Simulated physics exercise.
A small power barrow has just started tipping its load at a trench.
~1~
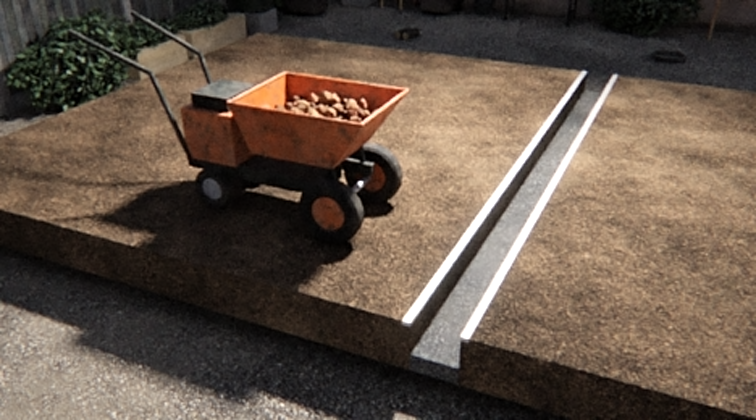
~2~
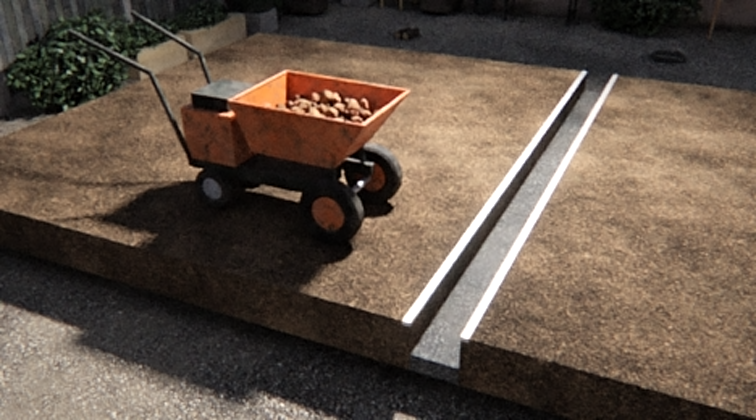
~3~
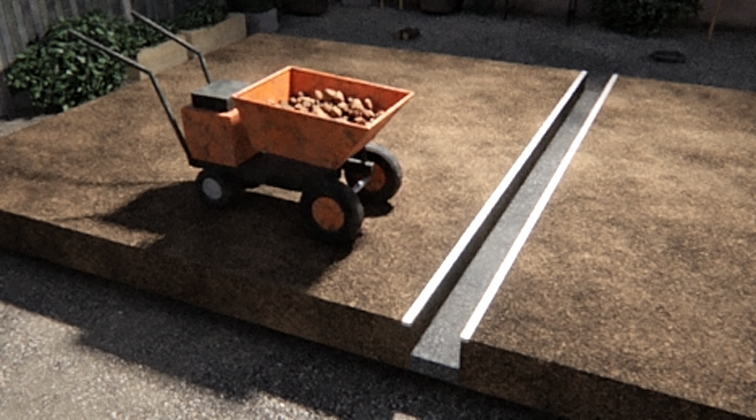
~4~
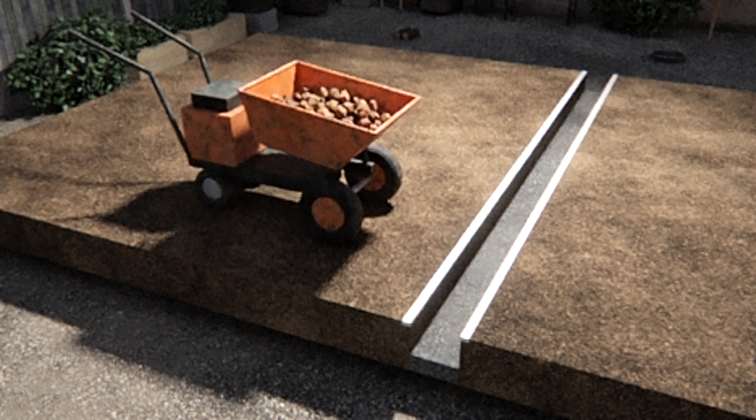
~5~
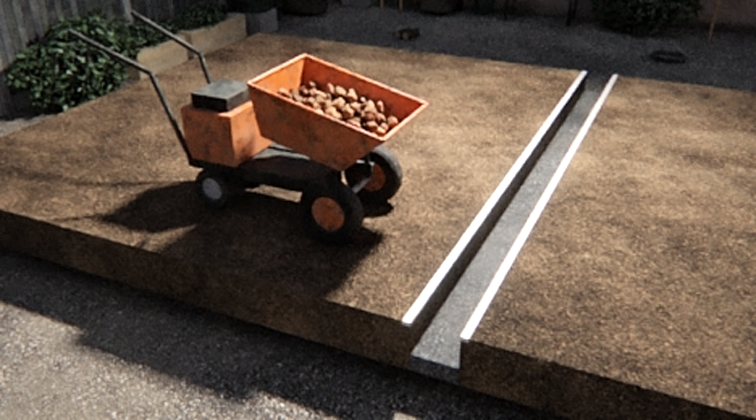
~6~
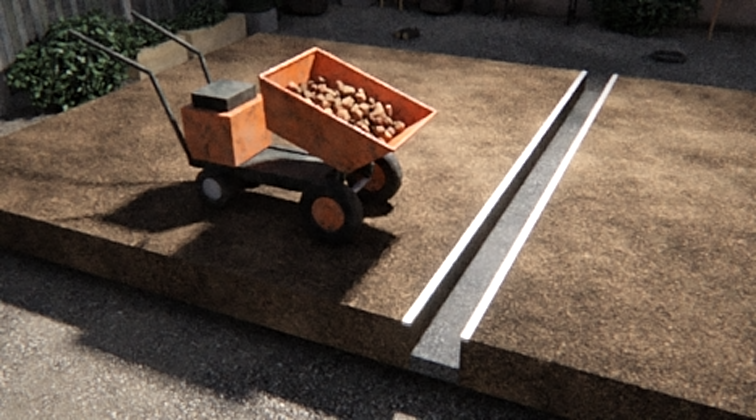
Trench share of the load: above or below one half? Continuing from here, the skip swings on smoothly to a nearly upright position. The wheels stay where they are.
Above.
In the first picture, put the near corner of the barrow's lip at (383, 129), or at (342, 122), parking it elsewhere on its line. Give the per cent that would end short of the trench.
Roughly 0 and 20 percent respectively.
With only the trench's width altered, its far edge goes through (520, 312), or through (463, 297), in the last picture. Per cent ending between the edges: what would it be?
In order: Some 70 per cent, then some 50 per cent.
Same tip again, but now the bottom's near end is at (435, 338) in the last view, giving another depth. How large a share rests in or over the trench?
Around 50 percent.
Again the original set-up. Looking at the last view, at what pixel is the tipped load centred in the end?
Somewhere around (483, 261) in the final view.
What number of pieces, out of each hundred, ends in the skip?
It is some 15 percent.
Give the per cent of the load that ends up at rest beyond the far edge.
Roughly 0 per cent of the load.
Just after the last frame, skip tipped steeply; every one in the skip.
A moment on, skip tipped right over; the larger part in the skip; about a tenth short of the trench; about a tenth in or heaped over the trench; just a few falling.
Further on, skip tipped right over; roughly a quarter in the skip; about a tenth short of the trench; roughly two thirds in or heaped over the trench; just a few beyond it.
When it is over, skip tipped right over; roughly a quarter in the skip; about a tenth short of the trench; roughly two thirds in or heaped over the trench; just a few beyond it.
